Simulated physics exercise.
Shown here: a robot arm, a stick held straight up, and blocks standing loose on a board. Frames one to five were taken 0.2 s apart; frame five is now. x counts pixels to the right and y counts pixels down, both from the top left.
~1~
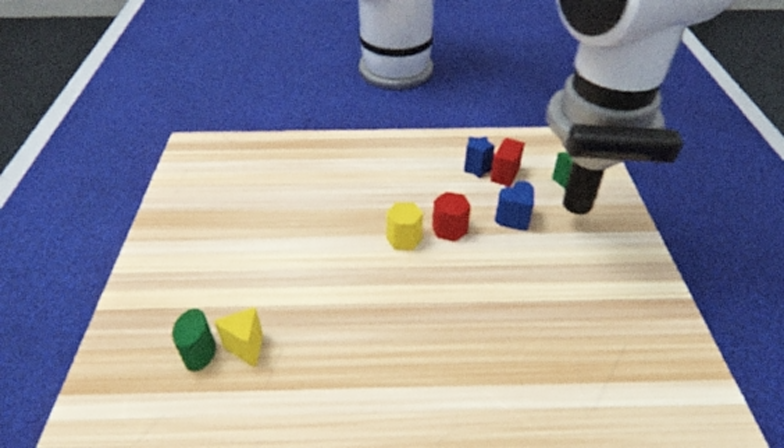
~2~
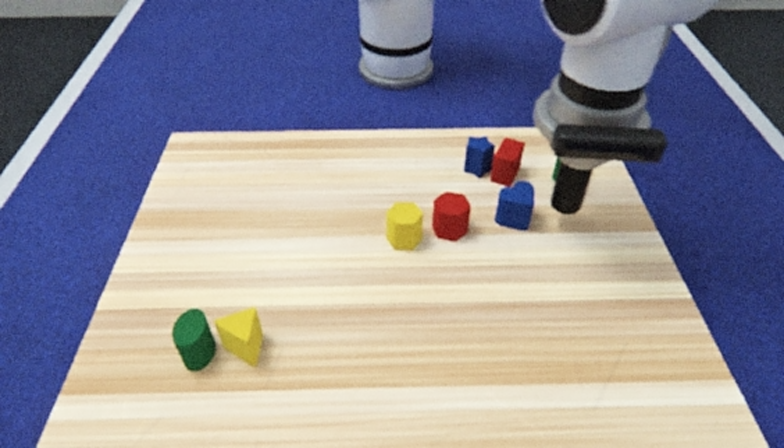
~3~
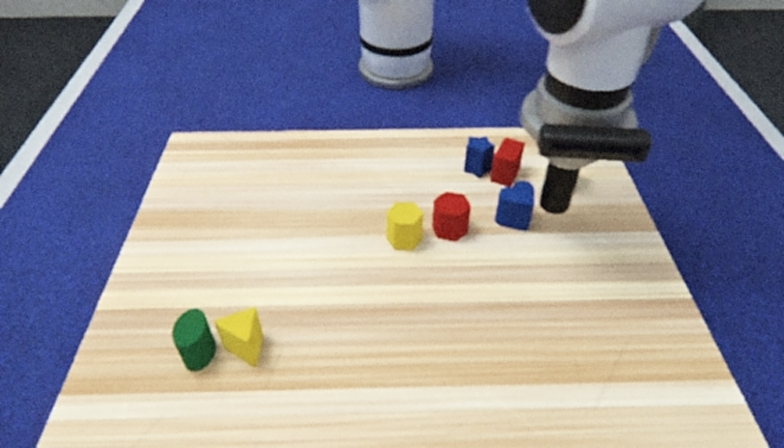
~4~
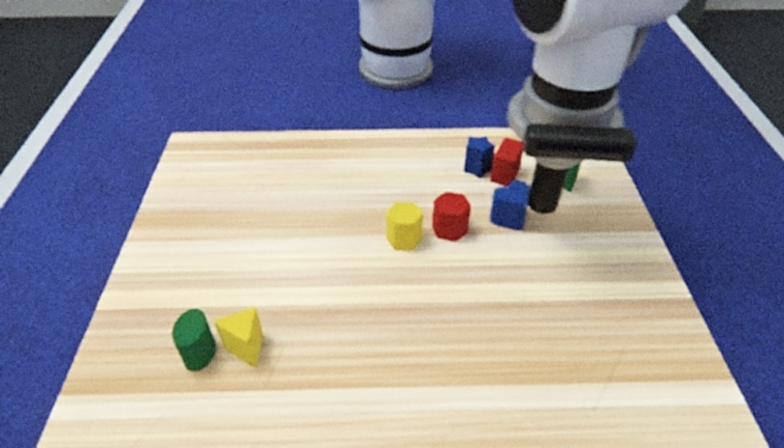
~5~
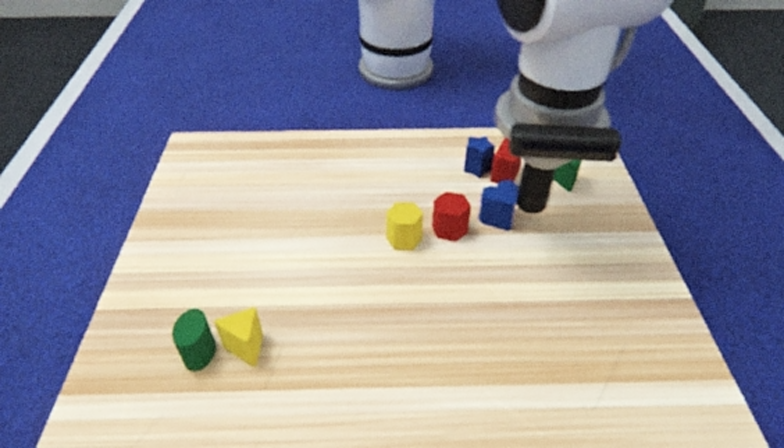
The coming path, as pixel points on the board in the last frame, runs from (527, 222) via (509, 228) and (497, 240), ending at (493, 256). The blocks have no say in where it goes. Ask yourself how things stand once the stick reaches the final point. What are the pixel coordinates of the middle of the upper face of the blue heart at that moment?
My best guess is (481, 194).
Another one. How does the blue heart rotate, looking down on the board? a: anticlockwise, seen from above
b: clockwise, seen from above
Answer: B.
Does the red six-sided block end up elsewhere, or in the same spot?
Once the path is done, it remains where it sat before.
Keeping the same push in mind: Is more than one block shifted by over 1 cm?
Final answer: No.
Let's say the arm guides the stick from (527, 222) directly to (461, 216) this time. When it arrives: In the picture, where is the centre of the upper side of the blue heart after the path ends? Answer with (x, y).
Its top middle will sit at (436, 181).
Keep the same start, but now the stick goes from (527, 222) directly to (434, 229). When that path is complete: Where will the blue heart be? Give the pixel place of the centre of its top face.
Somewhere near (437, 183).
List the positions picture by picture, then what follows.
The first frame shows lower end of the stick (577, 206), tops of blocks, red six-sided block (452, 203), blue heart (520, 193).
The second frame shows stick (565, 205), blocks as before.
The third frame shows stick (554, 205), blocks as before.
The fourth frame shows stick (542, 205), blue heart (514, 192).
The fifth frame shows stick (531, 205), red six-sided block (452, 203), blue heart (503, 192).
The first path, step by step. Halfway along, stick (505, 217); blue heart (481, 194), turned 30° clockwise.
At the end, stick (496, 239); red six-sided block not moved; blue heart (481, 194), turned 30° clockwise.
